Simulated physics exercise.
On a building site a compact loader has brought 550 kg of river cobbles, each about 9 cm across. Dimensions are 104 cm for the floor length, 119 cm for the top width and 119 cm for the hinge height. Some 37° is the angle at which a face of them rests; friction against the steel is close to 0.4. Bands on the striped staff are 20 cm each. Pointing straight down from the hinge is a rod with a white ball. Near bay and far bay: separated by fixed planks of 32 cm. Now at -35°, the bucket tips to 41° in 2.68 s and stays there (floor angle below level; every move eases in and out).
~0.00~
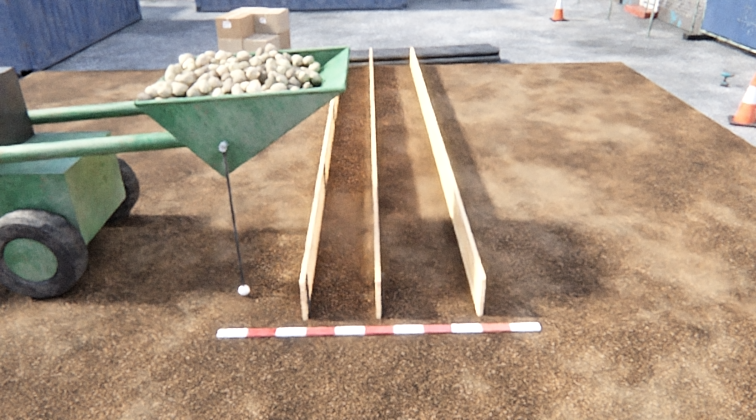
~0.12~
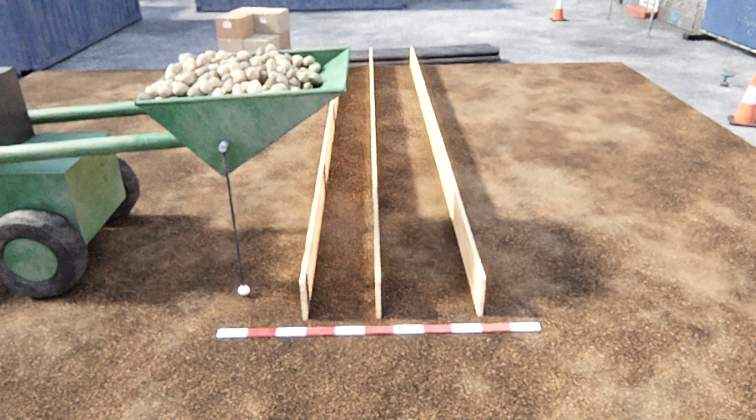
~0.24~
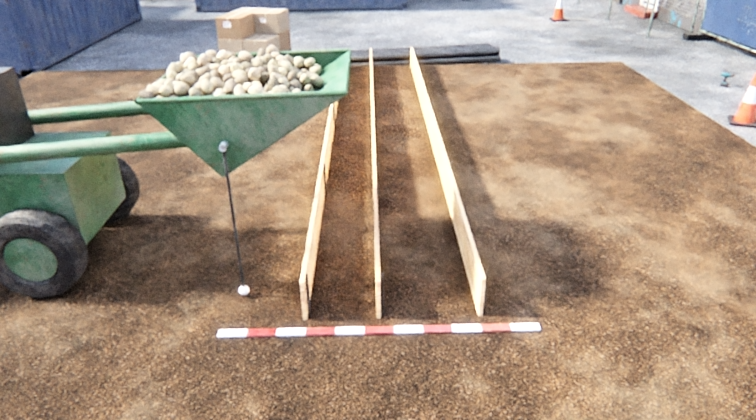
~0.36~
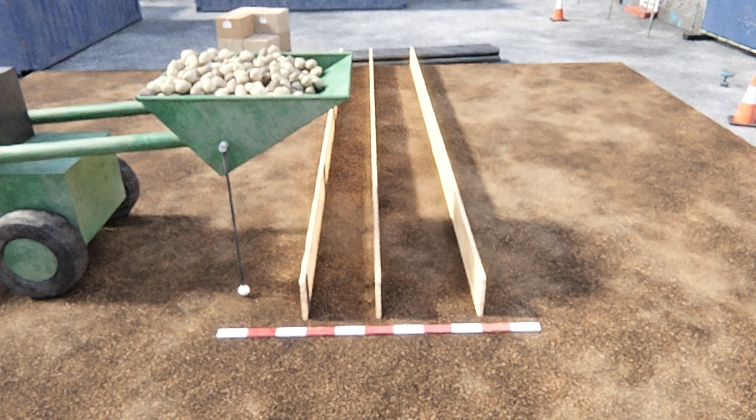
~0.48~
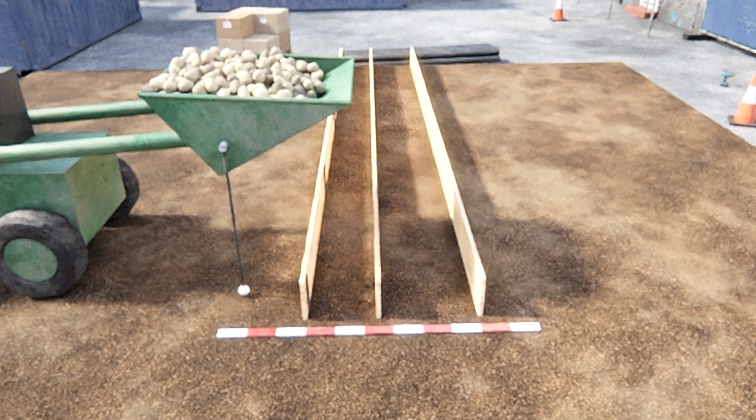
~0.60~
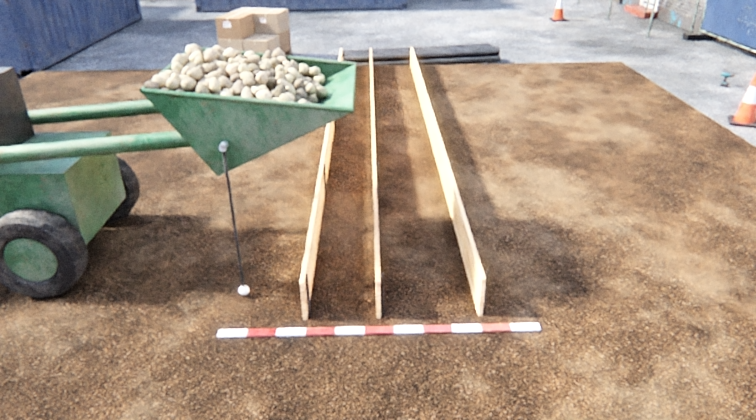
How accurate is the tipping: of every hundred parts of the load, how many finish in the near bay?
Close to 80 in a hundred.
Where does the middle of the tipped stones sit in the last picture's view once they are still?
The stones end up centred near (355, 238).
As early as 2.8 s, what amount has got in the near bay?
75 per cent, give or take.
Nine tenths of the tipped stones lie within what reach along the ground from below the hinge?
Distance from the hinge: About 140 cm.
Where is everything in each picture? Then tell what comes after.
Lip at (345, 89), floor tilted -35°, highest stones at (235, 60), in the first picture.
The bucket is at -35°, its lip at (345, 90); the top of the load is at (236, 60); the stones move at 0.0 m/s on average, in the second picture.
The bucket is at -33°, its lip at (346, 93); the top of the load is at (229, 60); the stones move at 0.1 m/s on average, in the third picture.
Lip at (348, 97), floor tilted -31°, highest stones at (224, 59); the stones move at 0.1 m/s on average, in the fourth picture.
The bucket is at -29°, its lip at (351, 103); the top of the load is at (210, 55); the stones move at 0.1 m/s on average, in the fifth picture.
Lip at (353, 110), floor tilted -25°, highest stones at (212, 55); the stones move at 0.2 m/s on average, in the sixth picture.
After 2.0 s the floor is at 29°; 88 % in the bucket, 12 % in the near bay; the foremost stones are at (378, 211).
After 2.8 s the floor is at 41°; 9 % in the bucket, 73 % in the near bay, 18 % in the far bay; the foremost stones are at (455, 244).
After 3.1 s the floor is at 41°; 0 % in the bucket, 79 % in the near bay, 21 % in the far bay; the foremost stones are at (453, 234).
After 5.8 s the floor is at 41°; 0 % in the bucket, 78 % in the near bay, 21 % in the far bay; the foremost stones are at (454, 238).
